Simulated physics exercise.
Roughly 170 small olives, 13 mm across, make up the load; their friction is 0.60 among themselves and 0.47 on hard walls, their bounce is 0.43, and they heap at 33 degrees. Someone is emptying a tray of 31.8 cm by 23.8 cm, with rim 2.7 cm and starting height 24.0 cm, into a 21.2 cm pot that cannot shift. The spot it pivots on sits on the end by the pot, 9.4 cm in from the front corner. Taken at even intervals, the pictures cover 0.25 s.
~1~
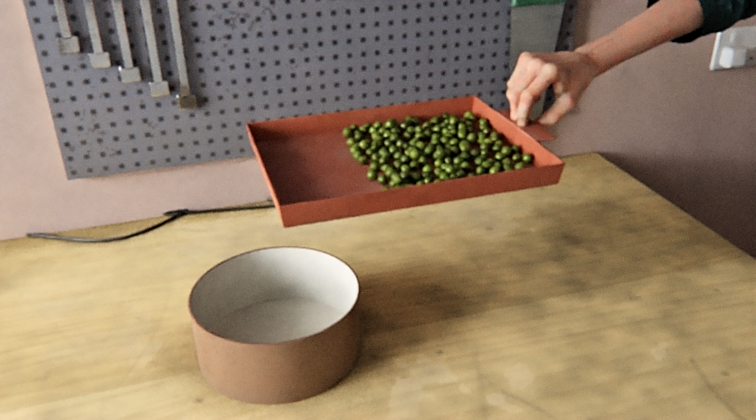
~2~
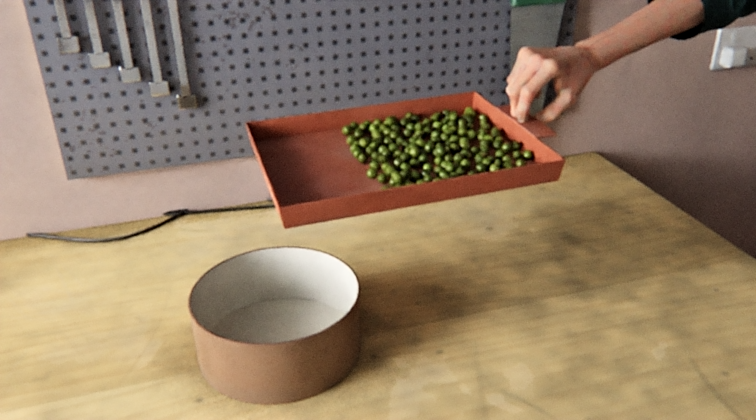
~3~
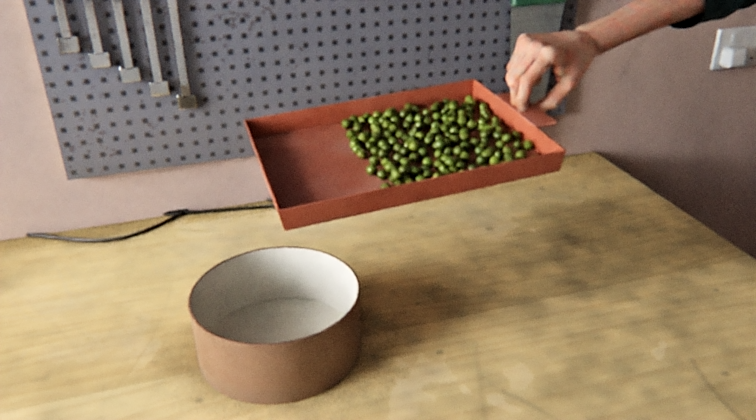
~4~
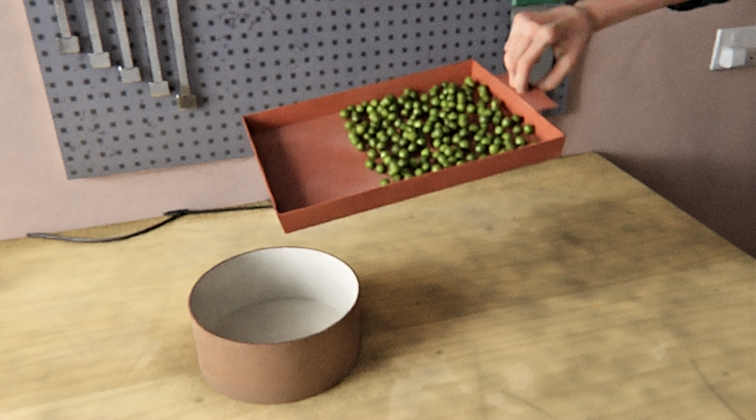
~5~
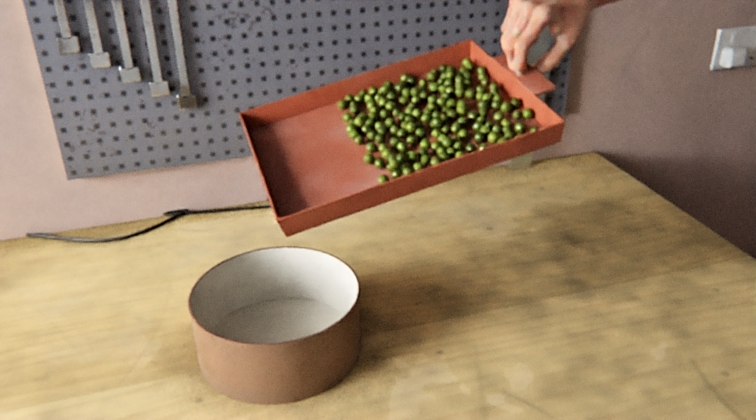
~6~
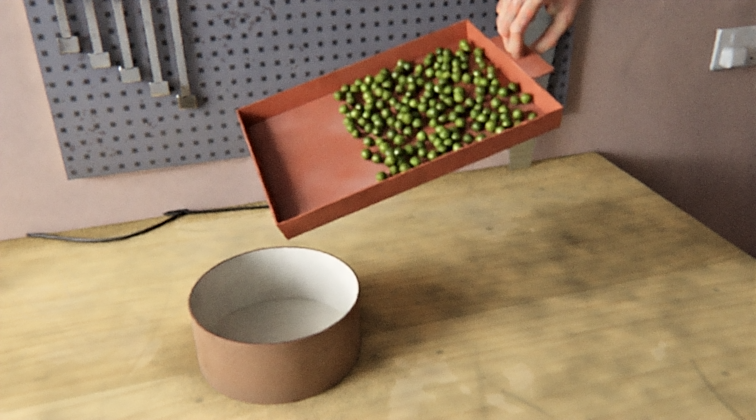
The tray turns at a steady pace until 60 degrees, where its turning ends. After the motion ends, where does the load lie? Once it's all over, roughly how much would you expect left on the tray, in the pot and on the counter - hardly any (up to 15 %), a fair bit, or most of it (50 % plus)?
I'd expect tray: Most of it; pot: Hardly any; counter: A fair bit.
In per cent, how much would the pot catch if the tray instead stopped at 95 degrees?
That would give about 40 per cent.
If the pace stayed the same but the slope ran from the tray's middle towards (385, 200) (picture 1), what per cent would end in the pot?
I'd say close to 0 %.
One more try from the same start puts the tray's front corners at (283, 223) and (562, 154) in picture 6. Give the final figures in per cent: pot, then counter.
Pot 0; counter 0.
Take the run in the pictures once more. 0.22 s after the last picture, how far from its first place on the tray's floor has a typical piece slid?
By then it sits near 4 cm from where it began.
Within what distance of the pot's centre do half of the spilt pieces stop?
About 22 cm from the centre.
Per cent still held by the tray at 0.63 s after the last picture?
Something like 75 percent, roughly.
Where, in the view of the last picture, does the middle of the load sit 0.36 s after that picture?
Estimated load position: Around (329, 148).
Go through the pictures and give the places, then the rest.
The first frame shows tray tilt 0 degrees, front corners at (283, 204) and (560, 162); middle of the pieces at (429, 151); pot at (275, 290).
The second frame shows tray tilt 1 degrees, front corners at (283, 205) and (560, 159); middle of the pieces at (429, 148).
The third frame shows tray tilt 4 degrees, front corners at (282, 208) and (561, 149), lowest corner left front; middle of the pieces at (429, 141).
The fourth frame shows tray tilt 9 degrees, front corners at (281, 212) and (560, 135), lowest corner left front; middle of the pieces at (428, 130).
The fifth frame shows tray tilt 14 degrees, front corners at (280, 217) and (560, 121), lowest corner left front; middle of the pieces at (426, 118).
The sixth frame shows tray tilt 19 degrees, front corners at (279, 221) and (558, 106), lowest corner left front; middle of the pieces at (423, 107); pot at (275, 290).
Then, 0.22 s after the last picture, tilt 40 degrees; the tray holds 100 %, the pot 0 %.
Then, 0.36 s after the last picture, tilt 54 degrees; the tray holds 100 %, the pot 0 %.
Then, 0.63 s after the last picture, tilt 60 degrees; the tray holds 75 %, the pot 0 %.
In the end, tray 60 %, pot 5 %, counter 35 %.
